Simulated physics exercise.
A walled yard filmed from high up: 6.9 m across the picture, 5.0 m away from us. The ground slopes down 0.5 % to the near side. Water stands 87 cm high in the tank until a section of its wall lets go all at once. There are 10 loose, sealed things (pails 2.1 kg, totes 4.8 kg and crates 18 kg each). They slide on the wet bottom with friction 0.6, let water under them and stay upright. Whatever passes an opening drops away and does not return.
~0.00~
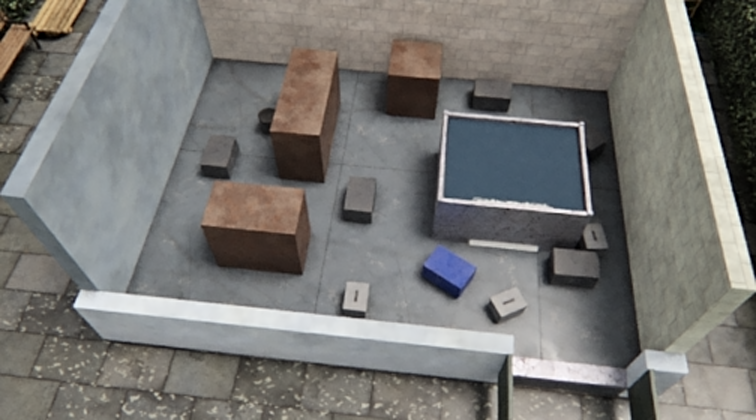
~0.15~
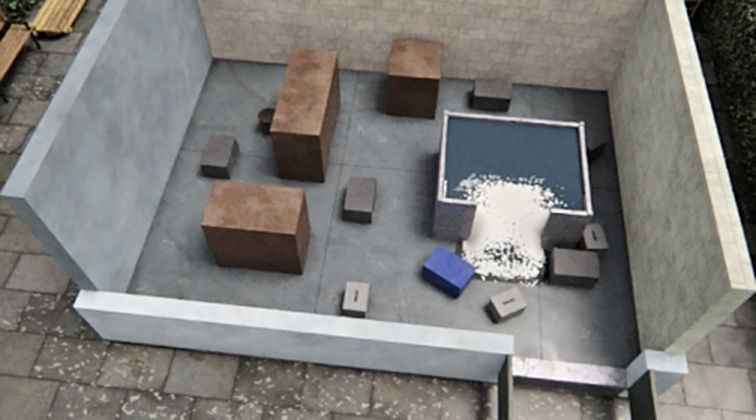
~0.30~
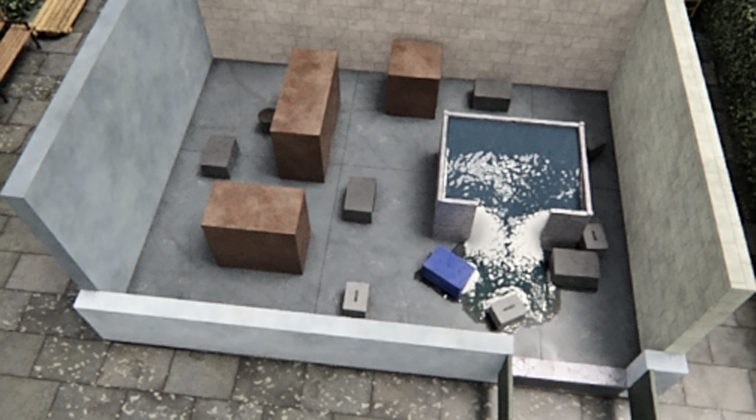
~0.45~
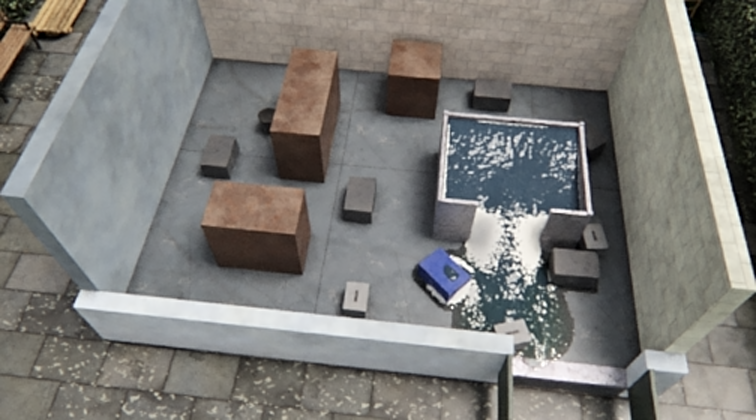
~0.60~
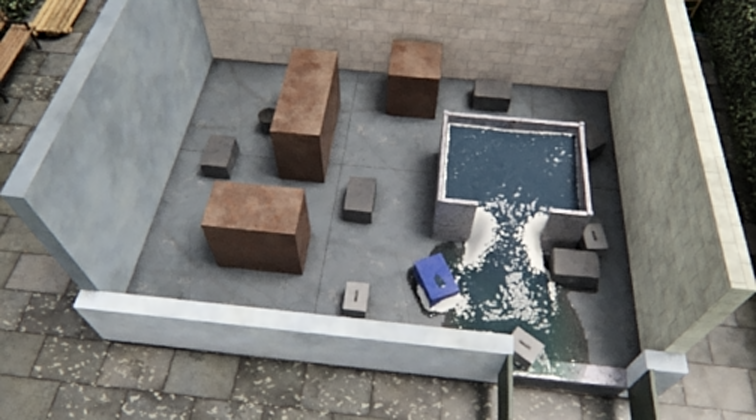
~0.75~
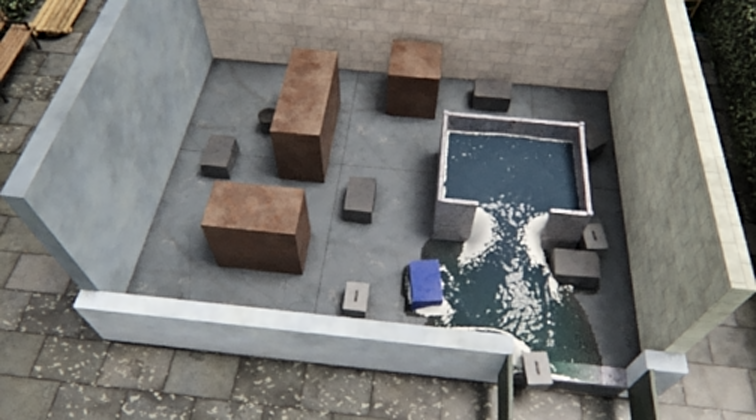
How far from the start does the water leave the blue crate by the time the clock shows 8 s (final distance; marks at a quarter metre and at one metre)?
The blue crate ends far away.
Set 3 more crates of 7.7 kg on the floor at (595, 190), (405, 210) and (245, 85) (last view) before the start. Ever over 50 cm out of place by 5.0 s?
In turn: Under, short of it, less.
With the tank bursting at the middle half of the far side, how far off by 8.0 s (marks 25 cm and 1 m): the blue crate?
Then the blue crate barely shifts.
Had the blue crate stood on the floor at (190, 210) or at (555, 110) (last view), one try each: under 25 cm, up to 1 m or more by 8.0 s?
In turn: It moves a short way; it barely shifts.
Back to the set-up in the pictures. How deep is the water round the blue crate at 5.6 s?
About 5 cm.
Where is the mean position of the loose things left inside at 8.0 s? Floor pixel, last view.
Near (407, 169).
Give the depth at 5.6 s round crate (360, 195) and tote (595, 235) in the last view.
About 2 and 1 cm.
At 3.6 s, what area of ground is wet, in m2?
Some 17 m2.
After 1.6 s the blue crate is near (360, 270), 1.2 m from its start, aground; 1 of 10 are out; 0 afloat.
After 3.6 s the blue crate is near (343, 201), 1.8 m from its start, aground; 1 of 10 are out; 1 afloat.
After 5.6 s the blue crate is near (343, 201), 1.8 m from its start, aground; 1 of 10 are out; 1 afloat.
After 8.0 s the blue crate is near (343, 201), 1.8 m from its start, aground; 1 of 10 are out; 1 afloat.
